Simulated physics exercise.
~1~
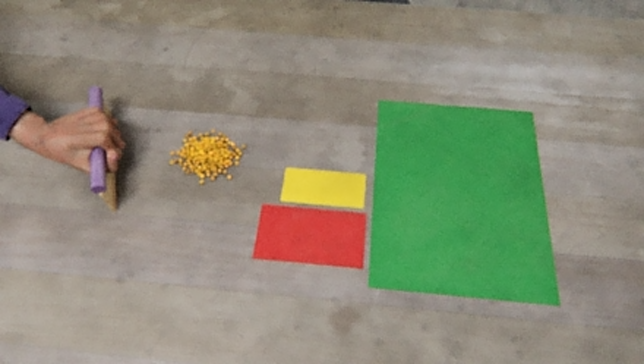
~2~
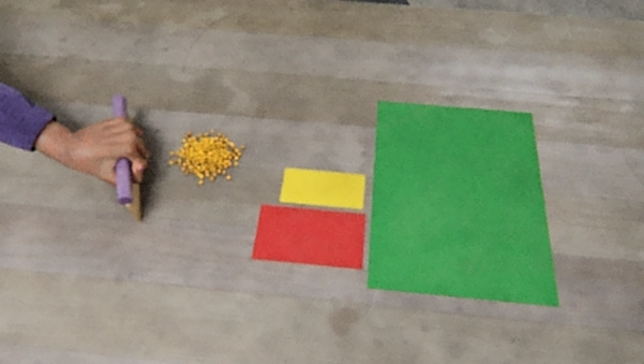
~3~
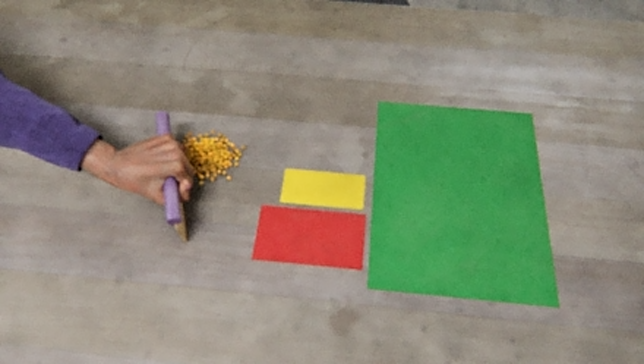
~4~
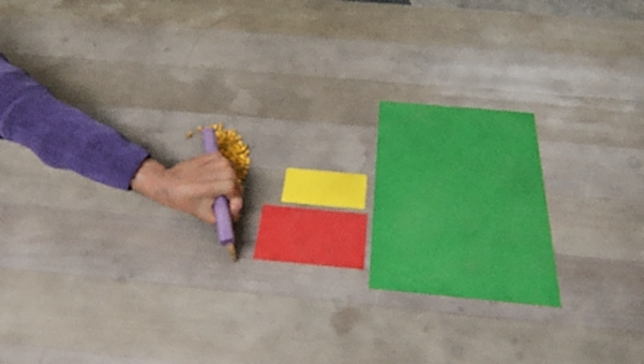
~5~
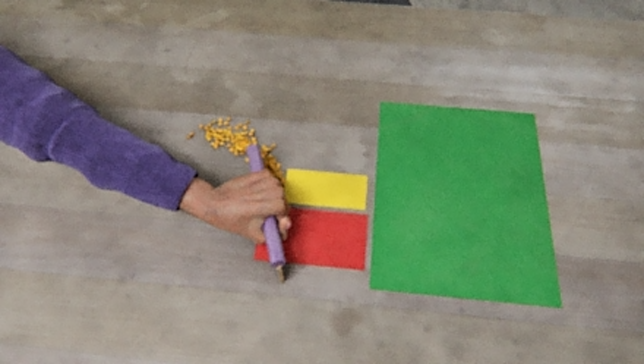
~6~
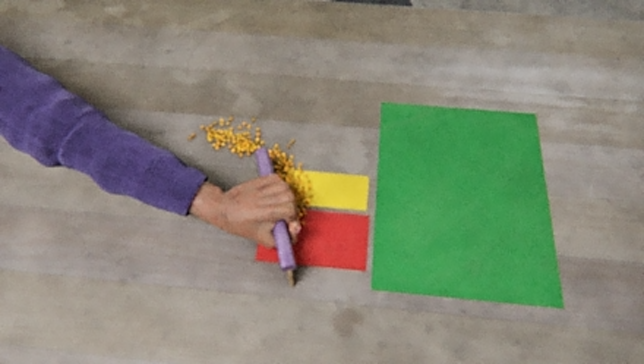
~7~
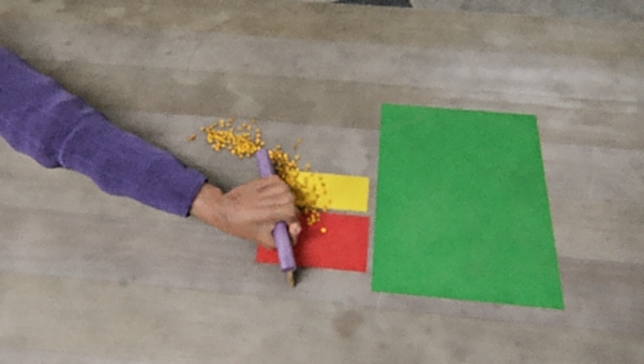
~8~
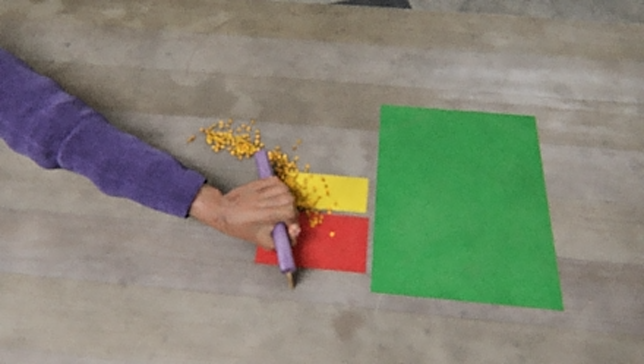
A hand in a purple sleeve slides a light purple bar from the left across a worn, grey-brown surface, seen from above in a slightly swaying view. Ahead lie a heap of golden maize kernels, a small yellow mat above a red one, and a large green mat at right. The bar travels rightward and slightly downward, meets the heap and pushes part of it along, leaving a trail behind. It stops over the left part of the red mat while kernels spread a little farther. Most finally rest off the mats, with some on yellow, a few on red and none on green.
